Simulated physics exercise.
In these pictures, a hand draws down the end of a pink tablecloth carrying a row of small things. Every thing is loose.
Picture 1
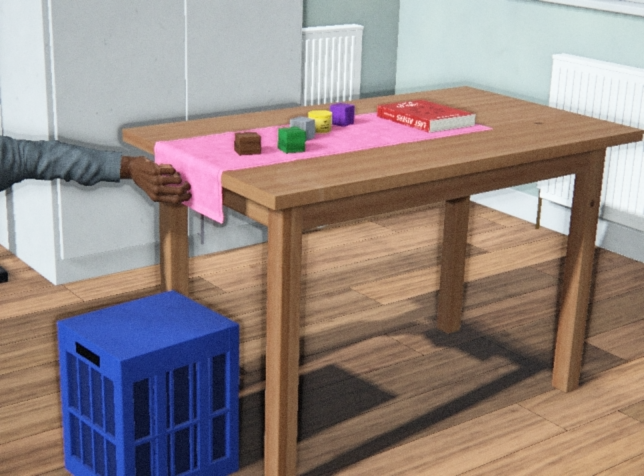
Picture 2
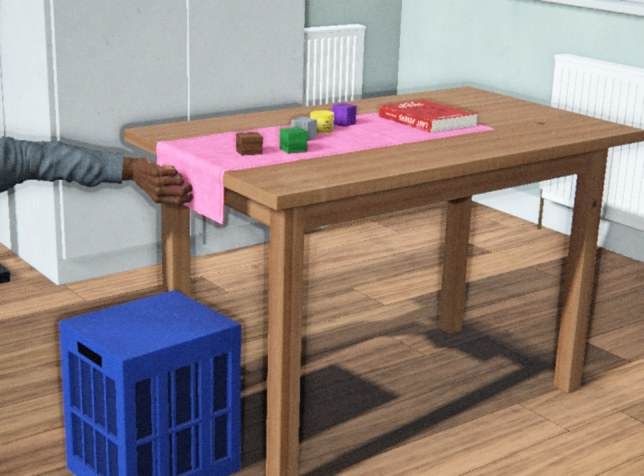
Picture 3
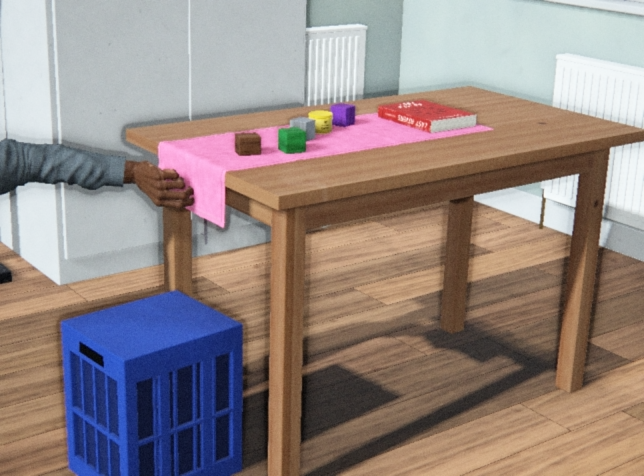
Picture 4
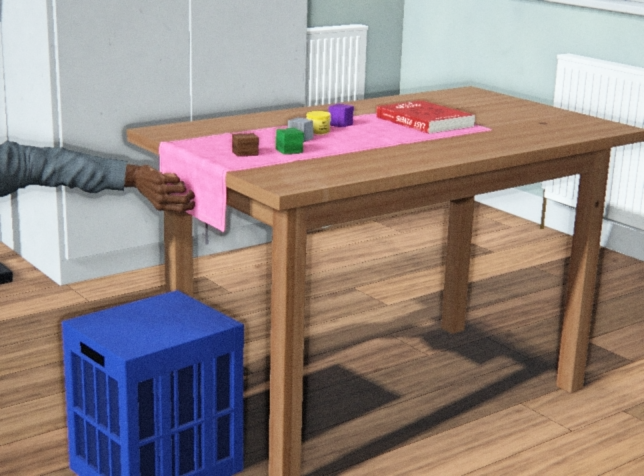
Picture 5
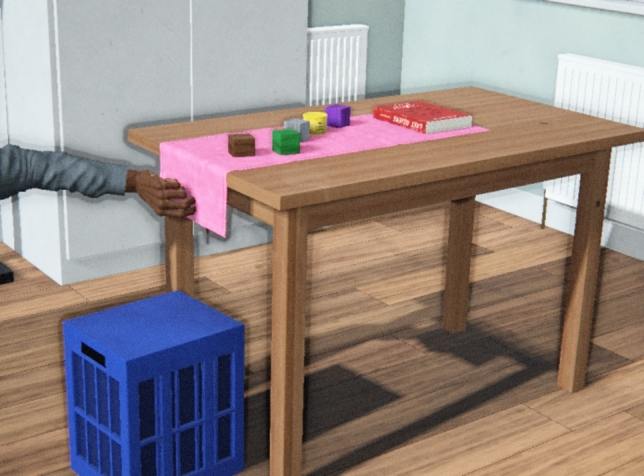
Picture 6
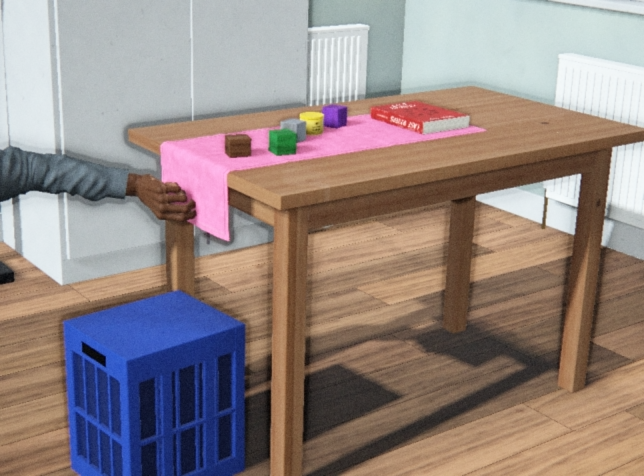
At a wooden table above a blue crate, a hand slowly drew down the end of a pink cloth, and the small coloured blocks and red book on it shifted slightly left together.
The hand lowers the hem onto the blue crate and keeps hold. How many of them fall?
Two.
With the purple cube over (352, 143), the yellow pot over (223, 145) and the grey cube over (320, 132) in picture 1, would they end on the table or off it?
Watch the purple cube hang on, the yellow pot go down and the grey cube hang on.
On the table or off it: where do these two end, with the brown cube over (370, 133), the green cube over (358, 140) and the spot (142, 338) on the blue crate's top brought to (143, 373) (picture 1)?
Outcome for the brown cube: It stays. Outcome for the green cube: It stays.
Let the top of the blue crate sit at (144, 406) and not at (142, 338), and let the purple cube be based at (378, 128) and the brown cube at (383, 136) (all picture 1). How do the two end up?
The purple cube ends up still on top and the brown cube ends up still on top.
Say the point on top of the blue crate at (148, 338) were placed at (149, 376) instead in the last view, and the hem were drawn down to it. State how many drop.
Over the edge go 4.
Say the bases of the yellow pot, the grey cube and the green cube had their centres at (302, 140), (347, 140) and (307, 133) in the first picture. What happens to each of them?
The yellow pot will end up down, the grey cube will stay where it is, and the green cube will stay where it is.
Soon after, hem near (192, 262); brown cube gone.
After that, hem on the crate; brown cube and green cube gone.
In the end, hem on the crate; brown cube and green cube gone. The table loses two.
